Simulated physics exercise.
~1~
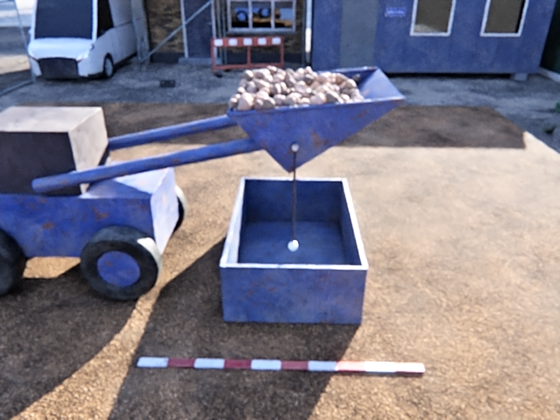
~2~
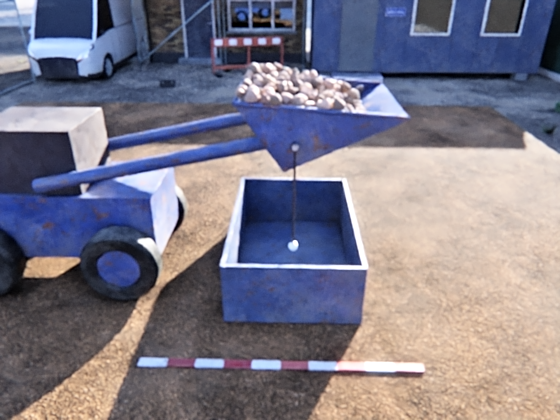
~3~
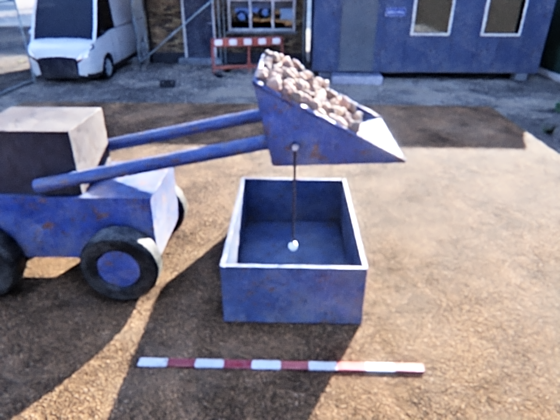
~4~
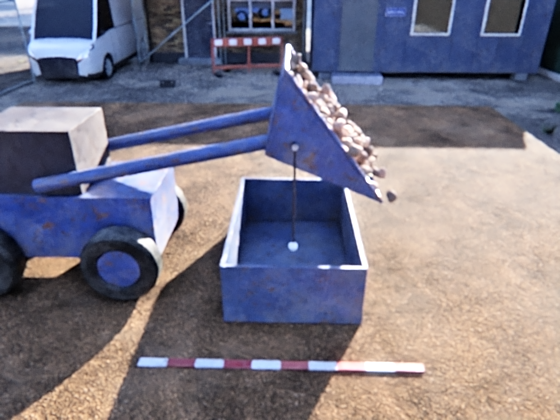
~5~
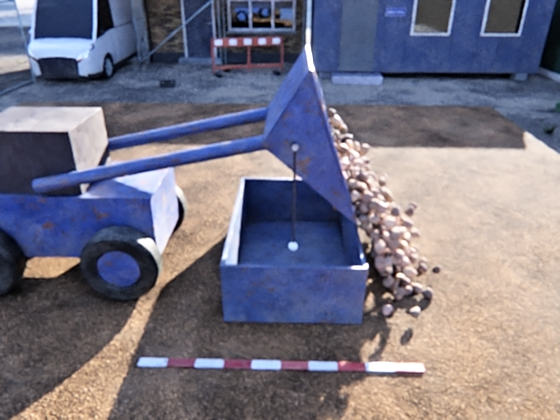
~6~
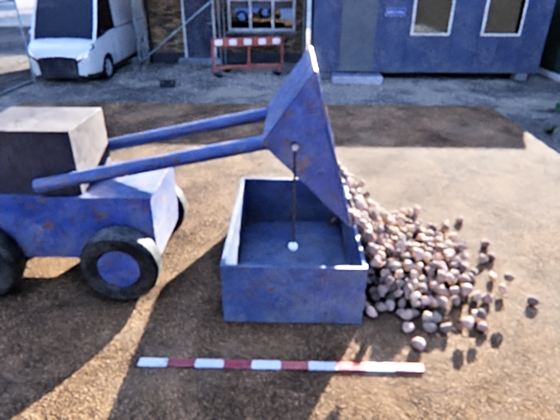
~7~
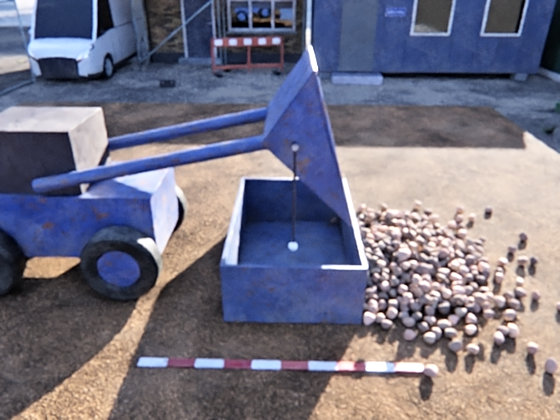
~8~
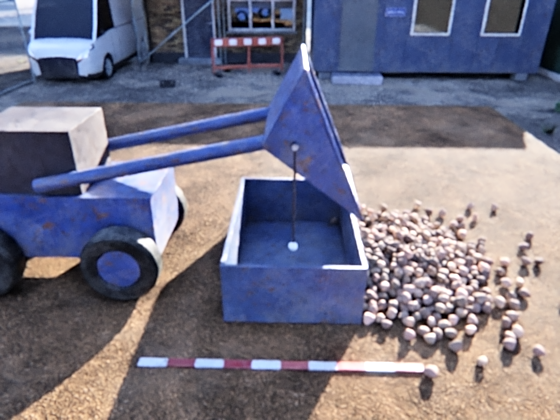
A blue loader tipped its raised bucket of rounded stones forward above an open blue bin, but they poured past the right side and spread across the ground in a loose heap, leaving the bucket steeply tilted and the bin looking empty.
